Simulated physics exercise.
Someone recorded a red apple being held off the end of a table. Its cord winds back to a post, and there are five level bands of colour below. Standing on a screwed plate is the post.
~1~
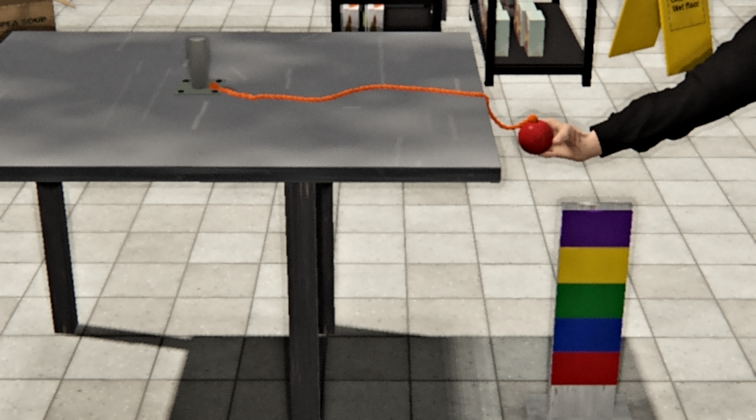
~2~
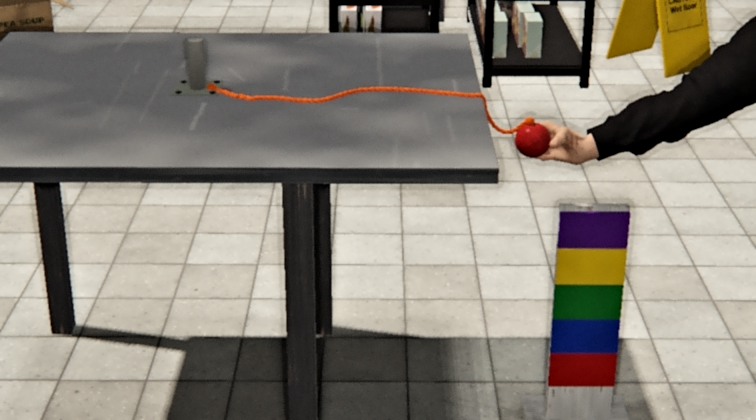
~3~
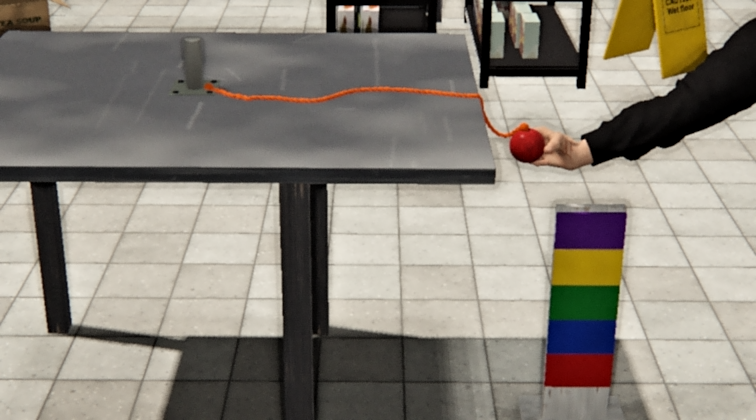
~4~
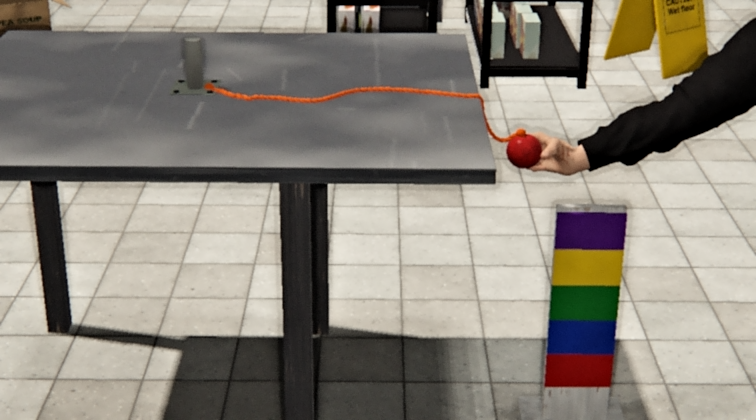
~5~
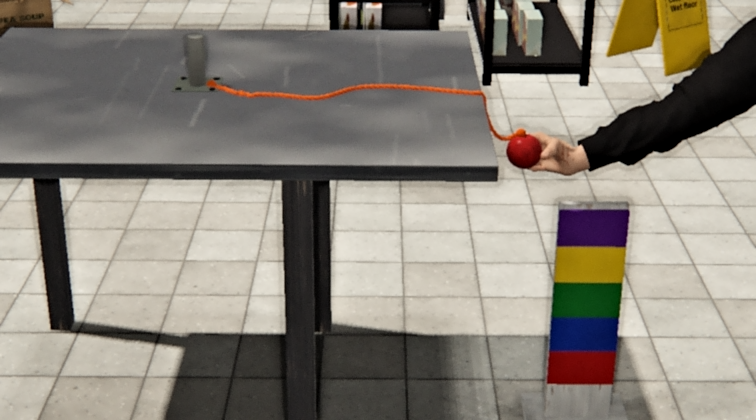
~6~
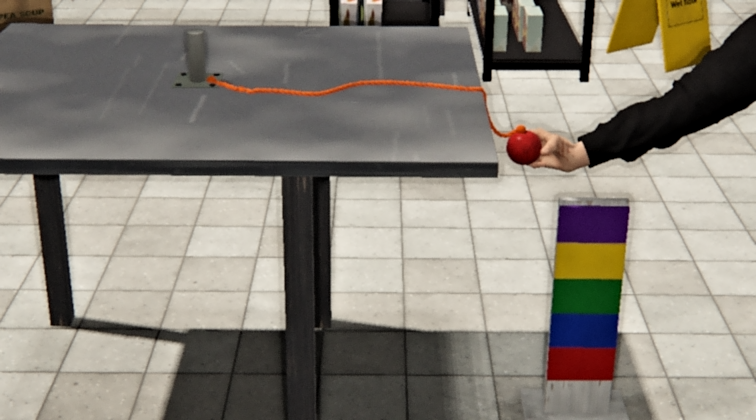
In a tiled room with shelves behind, a hand holds a round red object just off a table's right end, its orange cord winding back to a post; the hand lowers it slightly, then stays nearly still above coloured bands.
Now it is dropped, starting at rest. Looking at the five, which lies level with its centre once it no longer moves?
The purple one lies level with its centre.
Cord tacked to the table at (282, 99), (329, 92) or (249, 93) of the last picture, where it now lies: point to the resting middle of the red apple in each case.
(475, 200), (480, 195), (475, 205).
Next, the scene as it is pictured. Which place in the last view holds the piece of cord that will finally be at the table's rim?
Near (448, 88).
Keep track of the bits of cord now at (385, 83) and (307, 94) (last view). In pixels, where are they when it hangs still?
The first ends at (423, 91) and the second at (334, 86).
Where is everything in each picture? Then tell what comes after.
In the first picture, red apple (536, 137); purple (597, 230); yellow (594, 266); green (591, 302); blue (588, 336); red (585, 370).
In the second picture, red apple (533, 140); cord through (234, 95) (288, 100) (345, 94) (410, 91) (480, 98).
In the third picture, red apple (528, 146).
In the fourth picture, red apple (524, 151); cord through (231, 95) (286, 99) (342, 94) (408, 91) (477, 99).
In the fifth picture, red apple (525, 151).
In the sixth picture, red apple (524, 148); cord through (234, 88) (288, 93) (345, 87) (410, 84) (480, 92).
Early on, apple near (453, 213); level with purple.
Midway, apple near (488, 219); level with purple.
Finally, apple near (476, 220); level with purple. The cord holds its middle at purple.
